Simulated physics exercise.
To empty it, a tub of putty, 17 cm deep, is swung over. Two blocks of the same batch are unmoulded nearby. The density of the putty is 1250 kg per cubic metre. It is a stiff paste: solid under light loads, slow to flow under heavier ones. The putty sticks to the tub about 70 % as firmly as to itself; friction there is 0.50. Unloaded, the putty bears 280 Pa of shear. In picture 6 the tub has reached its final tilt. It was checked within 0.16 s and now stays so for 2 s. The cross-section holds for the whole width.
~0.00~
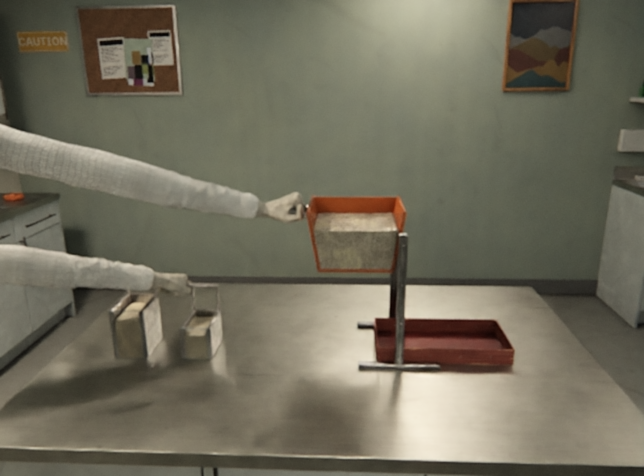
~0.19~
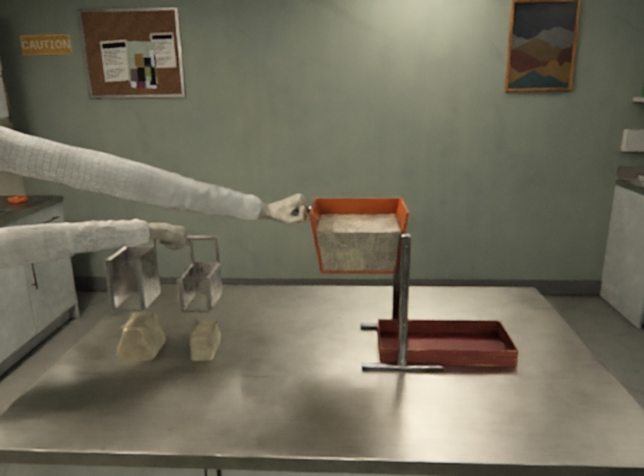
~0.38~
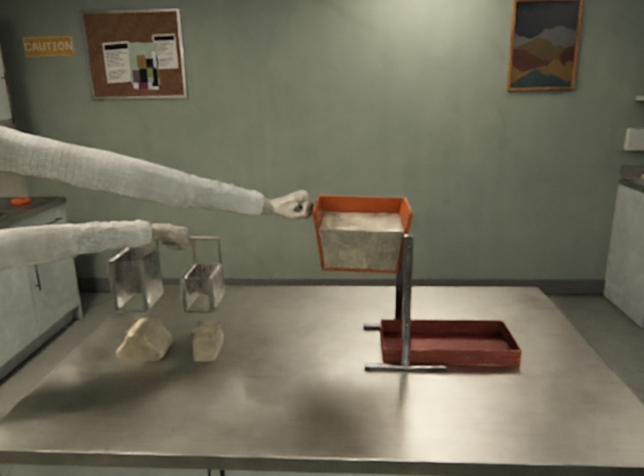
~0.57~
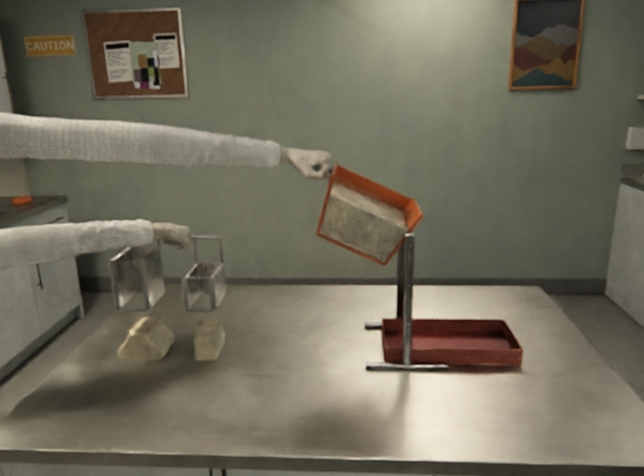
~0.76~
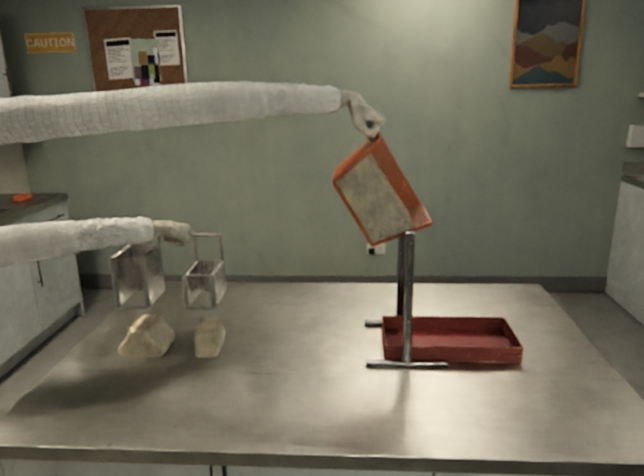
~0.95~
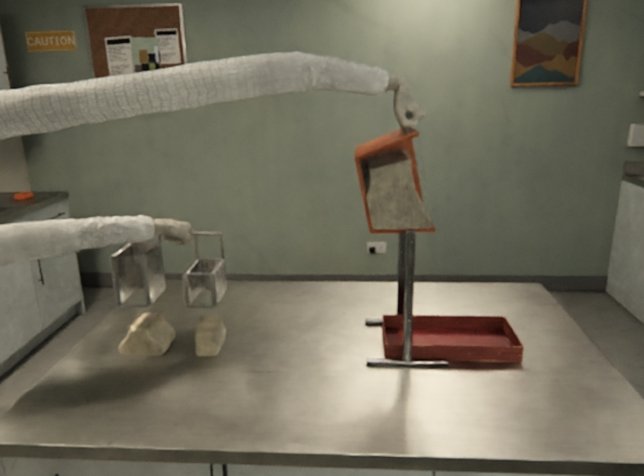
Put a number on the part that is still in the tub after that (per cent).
The part that is still in the tub after that is near 48 %.
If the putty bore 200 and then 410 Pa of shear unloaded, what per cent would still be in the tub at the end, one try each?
In turn about 40 %, 55 %.
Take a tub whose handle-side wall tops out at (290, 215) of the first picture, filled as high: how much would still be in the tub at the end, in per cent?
Then about 40 %.
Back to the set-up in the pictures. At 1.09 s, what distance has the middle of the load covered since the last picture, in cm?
About 6 cm.
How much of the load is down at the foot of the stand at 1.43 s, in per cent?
Near 40 %.
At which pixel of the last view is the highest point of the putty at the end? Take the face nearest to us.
Near (389, 201).
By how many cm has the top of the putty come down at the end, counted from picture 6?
About 11 cm.
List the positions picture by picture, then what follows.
The first picture shows handle-side rim at (310, 213), tilt 0 degrees; top of the putty at (395, 231); blocks stand 13 cm, 8.7 cm (left to right).
The second picture shows handle-side rim at (312, 214), tilt 0 degrees; top of the putty at (397, 232); blocks stand 11 cm, 8.4 cm (left to right).
The third picture shows handle-side rim at (316, 211), tilt 2 degrees; top of the putty at (321, 229); blocks stand 9.3 cm, 8.4 cm (left to right).
The fourth picture shows handle-side rim at (335, 176), tilt 26 degrees; top of the putty at (330, 197); blocks stand 9.3 cm, 8.4 cm (left to right).
The fifth picture shows handle-side rim at (383, 142), tilt 59 degrees; top of the putty at (366, 158); blocks stand 9.3 cm, 8.4 cm (left to right).
The sixth picture shows handle-side rim at (418, 136), tilt 78 degrees; top of the putty at (406, 160); blocks stand 9.3 cm, 8.4 cm (left to right).
After 1.09 s, the tub is at 78 degrees and holds 82 %.
After 1.26 s, the tub is at 78 degrees and holds 54 %.
After 1.43 s, the tub is at 78 degrees and holds 48 %.
After 1.60 s, the tub is at 78 degrees and holds 48 %.
After 2.95 s, at the end, the tub is at 78 degrees and holds 48 %.
